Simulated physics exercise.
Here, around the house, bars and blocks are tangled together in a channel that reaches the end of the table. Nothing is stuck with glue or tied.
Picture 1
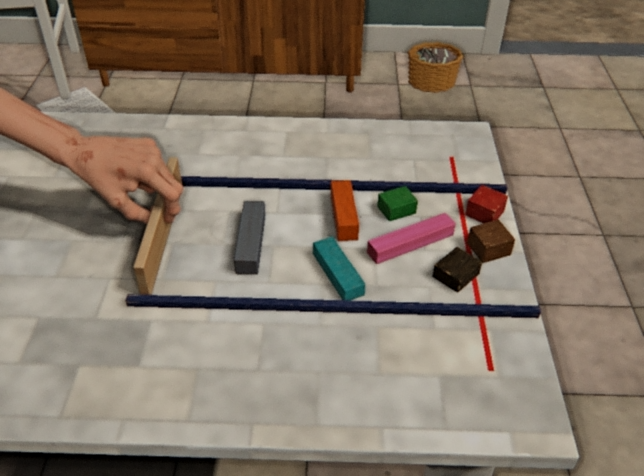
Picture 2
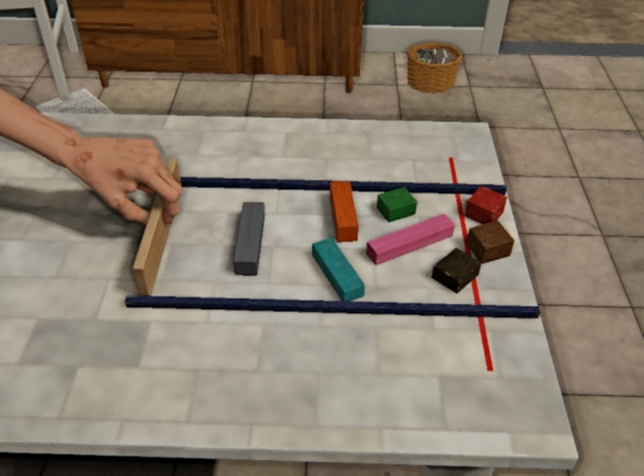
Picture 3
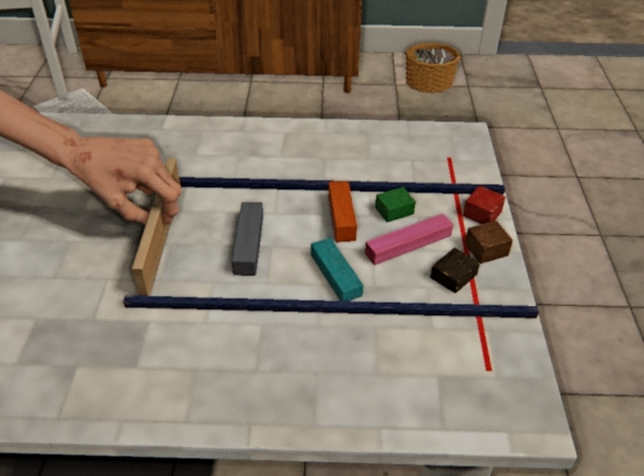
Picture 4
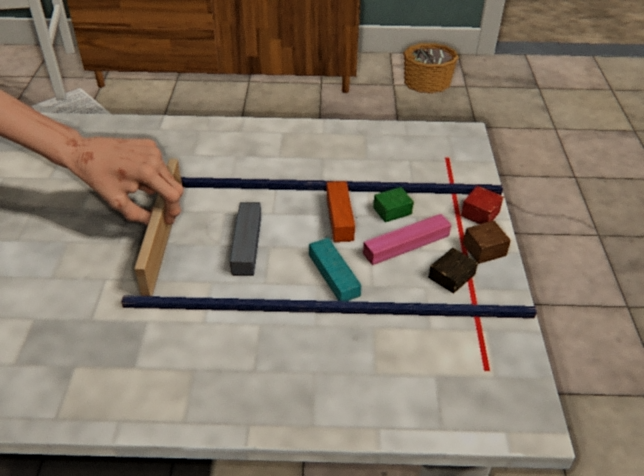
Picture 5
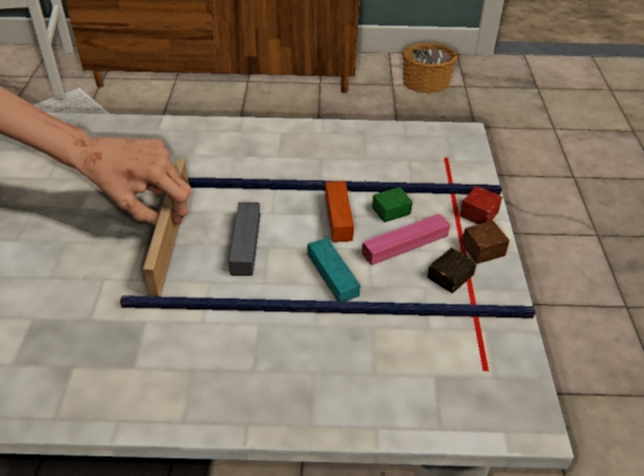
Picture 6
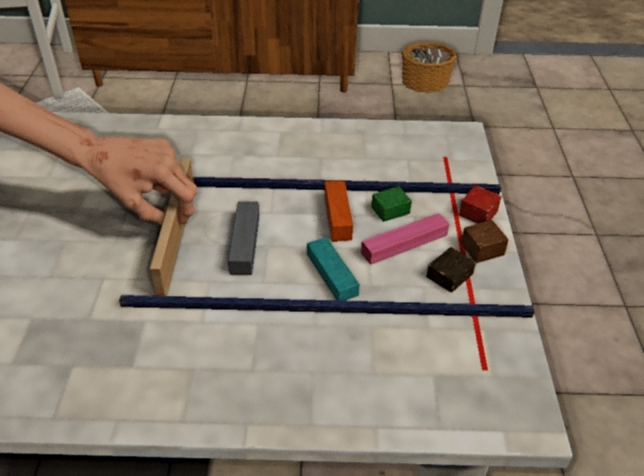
A hand holds a wooden board still, then slides it slightly right toward the grey stick.
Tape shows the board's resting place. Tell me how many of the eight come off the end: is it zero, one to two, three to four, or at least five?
It is three to four.
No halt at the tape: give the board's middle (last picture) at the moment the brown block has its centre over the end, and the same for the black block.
I reckon its middle sits around (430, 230) and then around (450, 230).
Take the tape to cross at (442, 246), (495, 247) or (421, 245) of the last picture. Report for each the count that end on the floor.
So, one try after another, the floor gets 2, then 7, then 0.
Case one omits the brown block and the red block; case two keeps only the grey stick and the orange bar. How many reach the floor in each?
That gives 2 for the first pair taken away and 1 for the second.
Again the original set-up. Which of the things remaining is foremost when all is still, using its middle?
It's the green block that ends up nearest.
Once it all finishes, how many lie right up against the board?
Total: 2.
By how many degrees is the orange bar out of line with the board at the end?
Close to 35°.
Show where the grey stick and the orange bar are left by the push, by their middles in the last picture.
The grey stick comes to rest at (474, 243), and the orange bar comes to rest at (484, 208).
A little later, none off yet; red block at rest near (480, 206); brown block at rest near (484, 241); black block at rest near (451, 269).
Next, none off yet; red block moving near (482, 204); brown block at rest near (487, 242); black block moving near (457, 272).
When it is over, the number that fall off is three or four; down, pink stick, black block, brown block and red block.
